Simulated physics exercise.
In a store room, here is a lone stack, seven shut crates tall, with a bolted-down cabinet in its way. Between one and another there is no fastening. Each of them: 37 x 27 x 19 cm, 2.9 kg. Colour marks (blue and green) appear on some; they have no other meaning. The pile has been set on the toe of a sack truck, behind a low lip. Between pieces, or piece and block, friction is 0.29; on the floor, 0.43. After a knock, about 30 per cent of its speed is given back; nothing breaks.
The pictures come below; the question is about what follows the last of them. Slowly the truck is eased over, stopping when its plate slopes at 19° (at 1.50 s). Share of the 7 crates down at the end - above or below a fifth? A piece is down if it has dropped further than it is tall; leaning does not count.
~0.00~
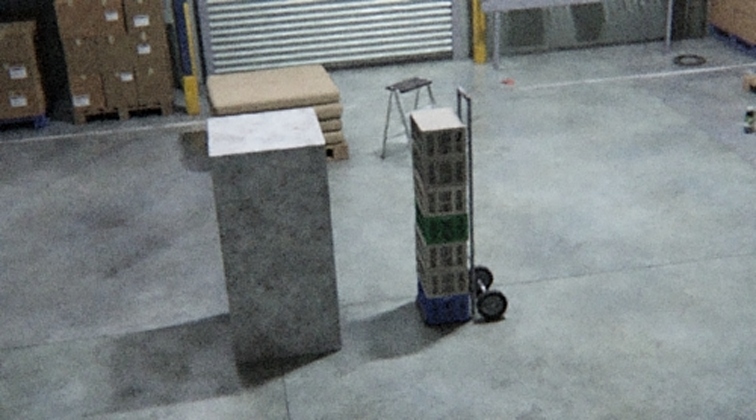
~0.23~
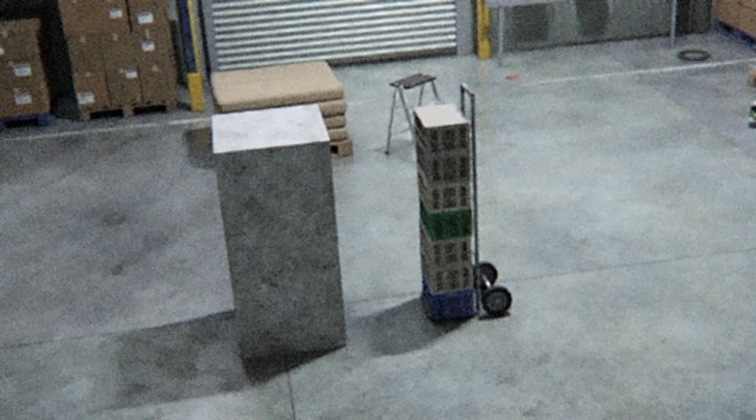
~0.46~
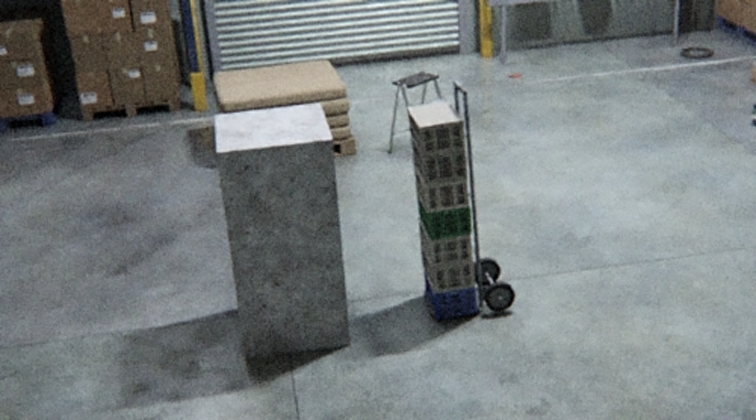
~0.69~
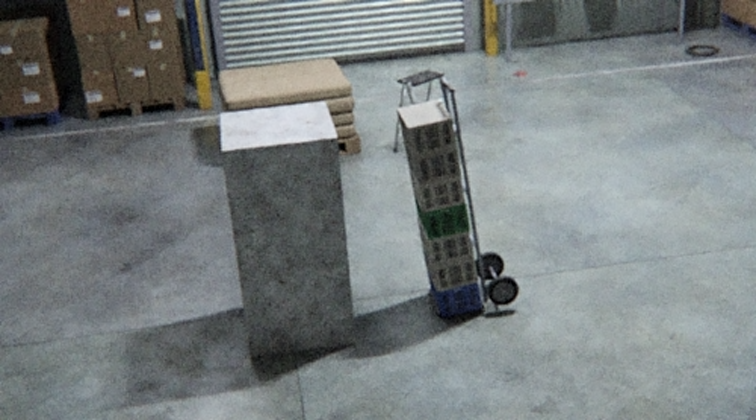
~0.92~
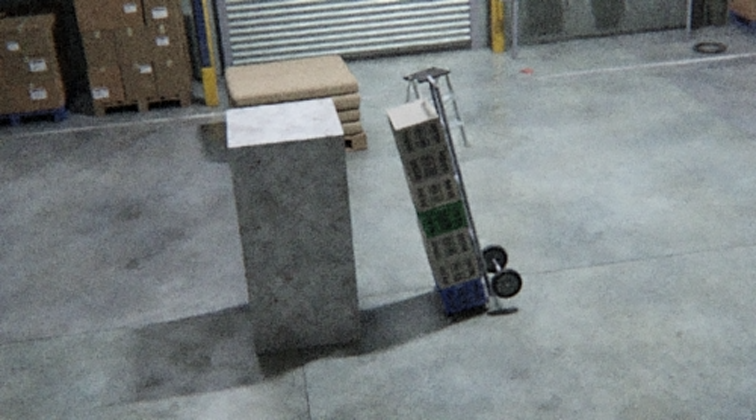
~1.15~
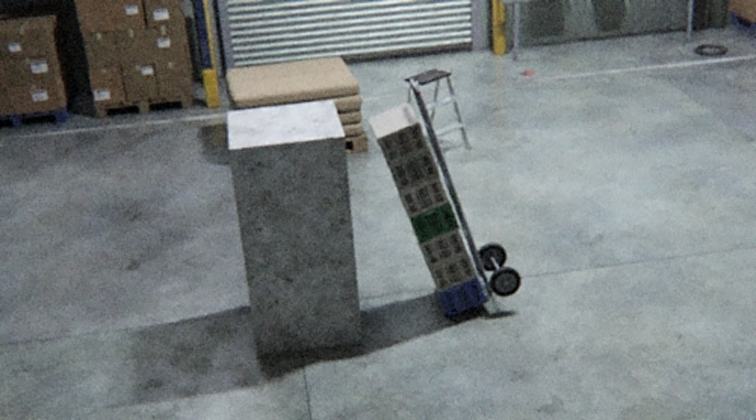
The downed tally sits beneath one in five.
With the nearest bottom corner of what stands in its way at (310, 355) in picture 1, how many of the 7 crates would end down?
Under that change, 2.
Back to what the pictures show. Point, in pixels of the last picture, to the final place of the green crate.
It settles close to (394, 226) in the last view.
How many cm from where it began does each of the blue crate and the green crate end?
Approx. distance from start in cm - blue 10, green 40.
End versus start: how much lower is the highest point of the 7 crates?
0 cm.
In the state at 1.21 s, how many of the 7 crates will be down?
Count at that time: 0.
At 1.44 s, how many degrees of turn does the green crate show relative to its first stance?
25°.
By 1.21 s, none of the 7 crates down, 7 disturbed; green crate tilted 19°; blue crate tilted 19°.
By 1.32 s, none of the 7 crates down, 7 disturbed; green crate tilted 23°; blue crate tilted 23°.
By 1.44 s, none of the 7 crates down, 7 disturbed; green crate tilted 27°; blue crate tilted 27°.
By 1.62 s, none of the 7 crates down, 7 disturbed; blue crate tilted 28°; green crate tilted 28°.
When it is over (2.5 s), none of the 7 crates down, 7 disturbed; green crate tilted 28°, 6 cm lower; blue crate tilted 28°. That is 0 per cent. In pixels of the last frame, middles, green crate near (394, 226), blue crate near (452, 282).
